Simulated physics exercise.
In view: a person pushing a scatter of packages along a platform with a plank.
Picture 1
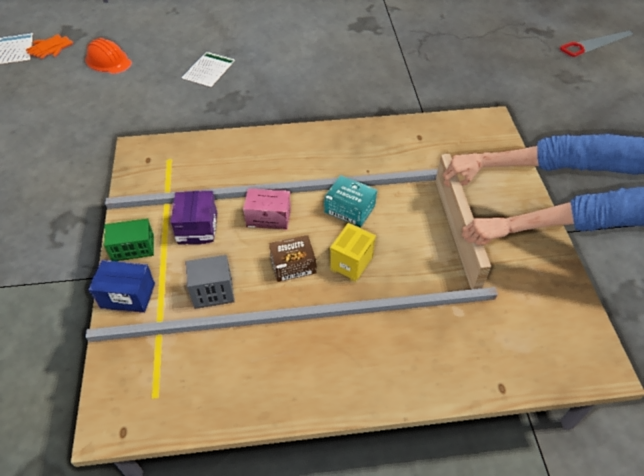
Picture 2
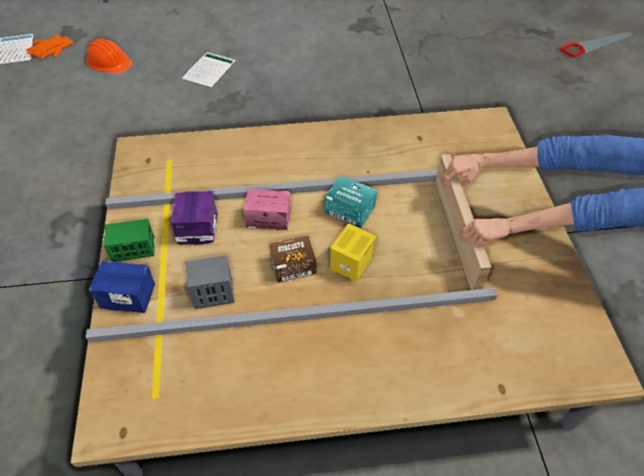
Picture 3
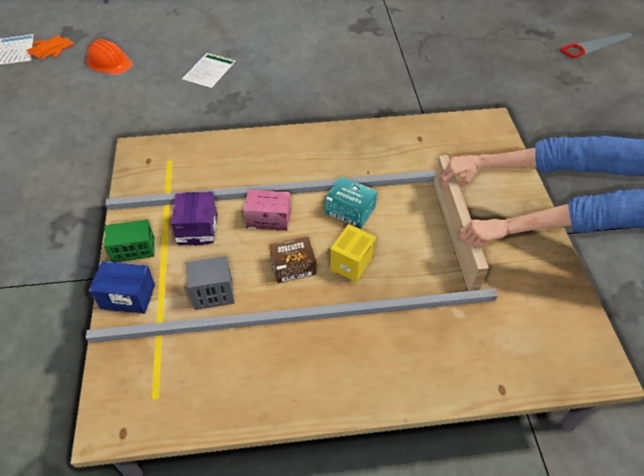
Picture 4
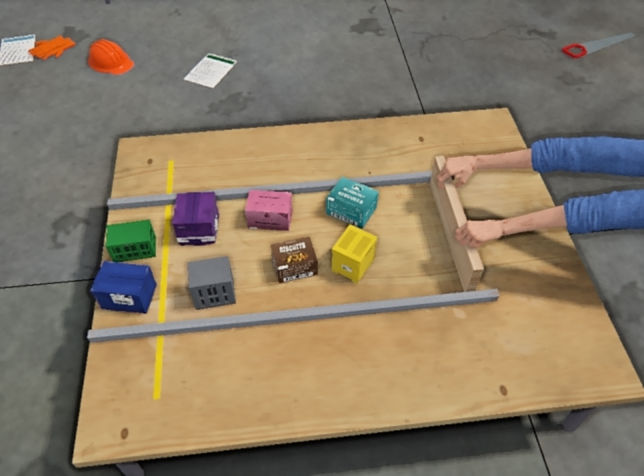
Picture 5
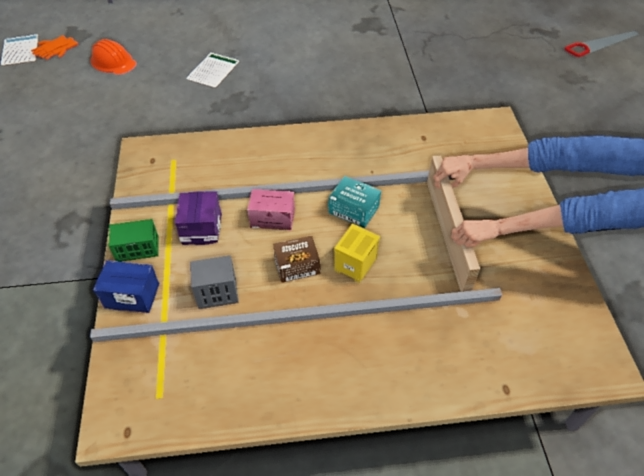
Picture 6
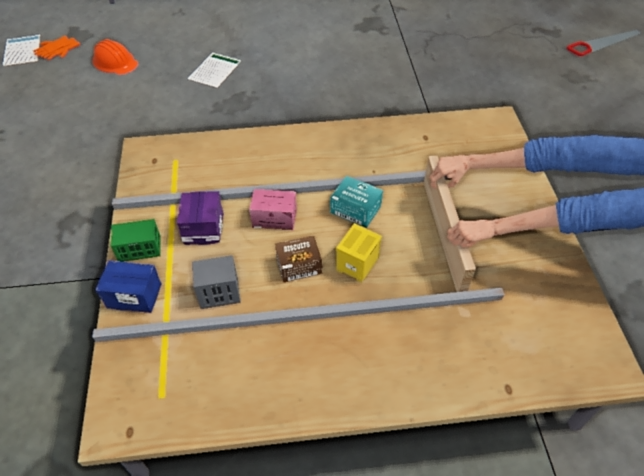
To begin with, two hands grip a wooden plank at the right of a table, with eight colourful boxes scattered between two grey rails and a yellow line crossing near the left. The hands then ease the plank slightly leftward, still short of the boxes, which stay in their places on the wood.
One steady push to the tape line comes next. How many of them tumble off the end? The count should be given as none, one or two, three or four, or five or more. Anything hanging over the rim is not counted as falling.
I expect three or four to drop off the edge.
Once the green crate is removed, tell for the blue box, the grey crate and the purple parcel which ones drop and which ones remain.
I'd say the blue box gets knocked off, the grey crate stays aboard and the purple parcel gets knocked off.
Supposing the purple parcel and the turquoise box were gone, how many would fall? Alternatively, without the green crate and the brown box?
The count is 2 in one try and 3 in the other, in that order.
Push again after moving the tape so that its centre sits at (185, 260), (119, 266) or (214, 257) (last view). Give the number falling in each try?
The counts: 3, 8 and 1.
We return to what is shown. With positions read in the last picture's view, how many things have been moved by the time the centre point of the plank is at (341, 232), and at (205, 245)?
First 4, after that 8.
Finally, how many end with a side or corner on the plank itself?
It's 2 of them.
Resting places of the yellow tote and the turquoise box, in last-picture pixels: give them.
Around (148, 282) and around (147, 233).
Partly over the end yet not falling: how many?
The number overhanging is 1.
Early on, none off yet; blue box at rest near (130, 287); green crate at rest near (136, 241); purple parcel at rest near (201, 218).
A while later, none off yet; blue box at rest near (130, 287); green crate travelled a little near (112, 245); purple parcel travelled about its own width near (153, 228).
Finally, the number that fall off is three or four; lost, pink box, purple parcel, green crate and blue box.
